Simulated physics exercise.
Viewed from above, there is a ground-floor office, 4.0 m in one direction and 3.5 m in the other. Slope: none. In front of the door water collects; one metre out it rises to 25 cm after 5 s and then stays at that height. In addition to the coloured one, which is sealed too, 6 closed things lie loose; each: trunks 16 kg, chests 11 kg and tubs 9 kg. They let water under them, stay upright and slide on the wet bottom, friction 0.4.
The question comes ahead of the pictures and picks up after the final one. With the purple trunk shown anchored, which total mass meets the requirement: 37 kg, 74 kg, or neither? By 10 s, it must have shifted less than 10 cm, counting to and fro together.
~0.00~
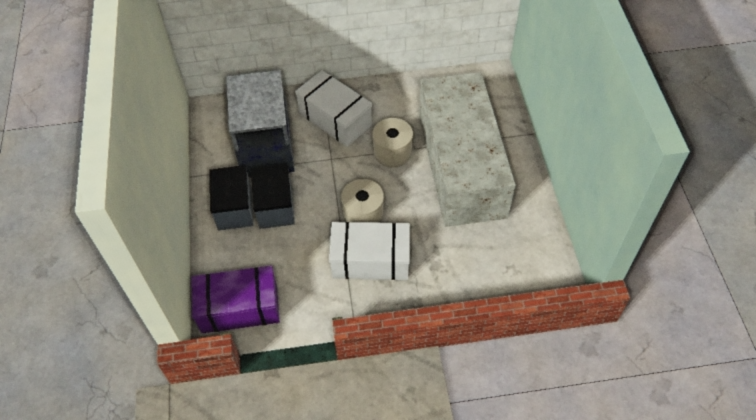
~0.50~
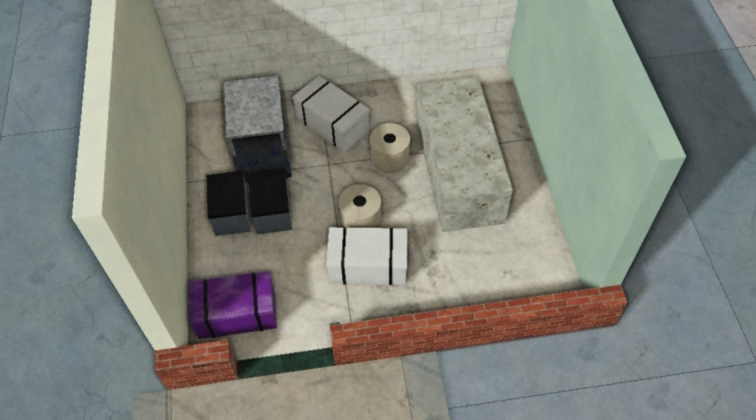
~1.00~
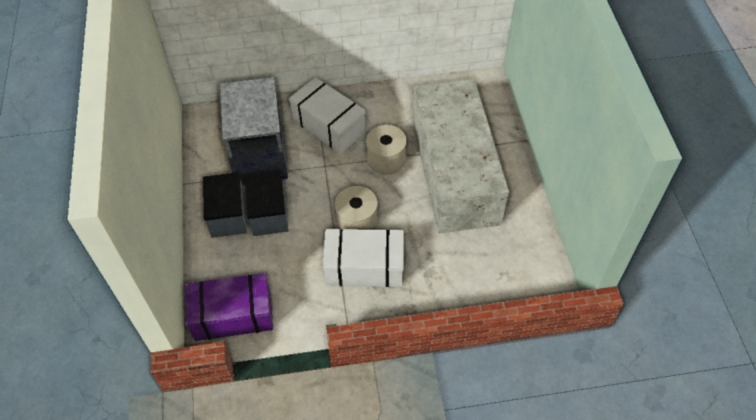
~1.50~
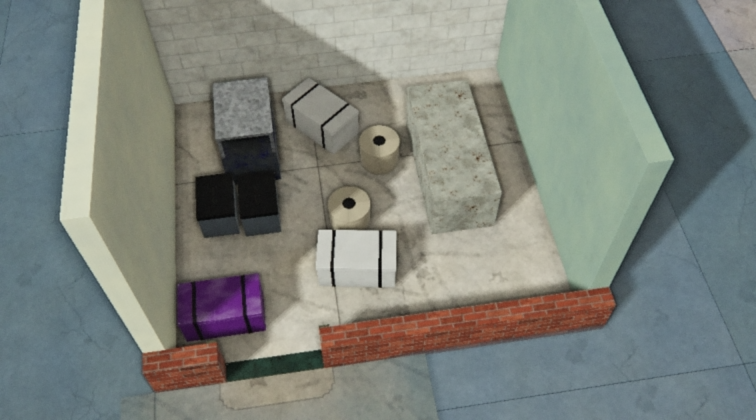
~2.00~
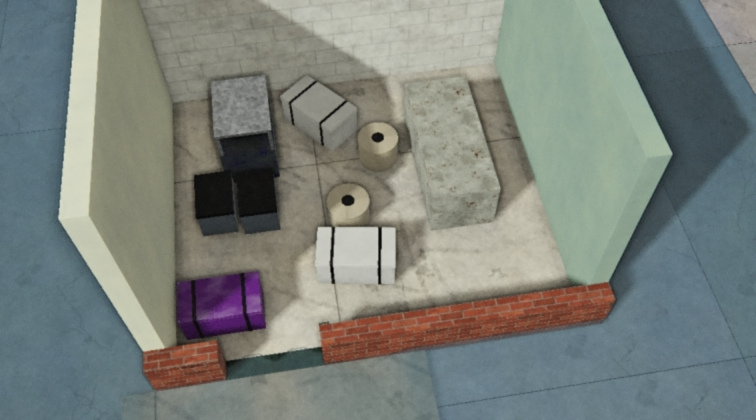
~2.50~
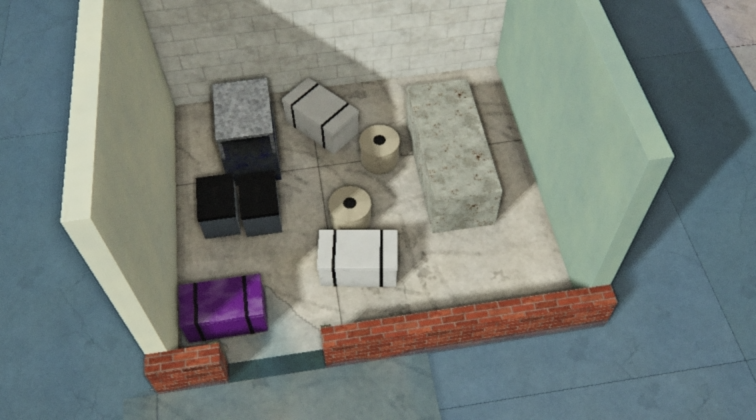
The answer is neither.
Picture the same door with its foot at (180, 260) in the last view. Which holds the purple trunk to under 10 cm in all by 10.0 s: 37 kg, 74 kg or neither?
Result: The lesser mass is plenty.
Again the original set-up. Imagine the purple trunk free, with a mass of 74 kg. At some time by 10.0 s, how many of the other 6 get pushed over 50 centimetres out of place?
I make it 4.
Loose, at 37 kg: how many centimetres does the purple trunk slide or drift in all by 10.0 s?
200 cm in all.
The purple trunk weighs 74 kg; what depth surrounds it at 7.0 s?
10 cm, roughly.
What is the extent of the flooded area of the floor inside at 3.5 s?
At that time the wet patch spans about 1.5 m2.
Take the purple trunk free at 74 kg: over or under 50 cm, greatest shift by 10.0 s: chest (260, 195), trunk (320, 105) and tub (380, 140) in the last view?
Not exceeded, Exceeded, Exceeded, in that order.
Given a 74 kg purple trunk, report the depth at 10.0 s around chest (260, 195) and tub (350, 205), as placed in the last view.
First about 6 cm, second about 11 cm.
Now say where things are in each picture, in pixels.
In the first frame, the purple trunk at (233, 291) rests on the ground; water covers 0.0 m2; 0 of 7 have shifted.
In the second frame, the purple trunk at (230, 296) rests on the ground; water covers 0.0 m2; 0 of 7 have shifted.
In the third frame, the purple trunk at (226, 298) rests on the ground; 0.0 m2 under water; 0 of 7 have shifted.
In the fourth frame, the purple trunk at (219, 298), on the bottom; water covers 0.0 m2; 0 of 7 have shifted.
In the fifth frame, the purple trunk at (219, 297) rests on the ground; water covers 0.0 m2; 0 of 7 have shifted.
In the sixth frame, the purple trunk at (221, 299), on the bottom; 0.3 m2 under water; 0 of 7 have shifted.
After 3.5 s the purple trunk would be 0 cm from its start with 37 kg and 0 cm from its start with 74 kg; 5 cm of water round it then.
After 4.5 s the purple trunk would be 29 cm from its start with 37 kg and 0 cm from its start with 74 kg; 10 cm of water round it then.
After 7.0 s the purple trunk would be 114 cm from its start with 37 kg and 46 cm from its start with 74 kg; 10 cm of water round it then.
After 10.0 s the purple trunk would be 204 cm from its start with 37 kg and 73 cm from its start with 74 kg; 13 cm of water round it then.
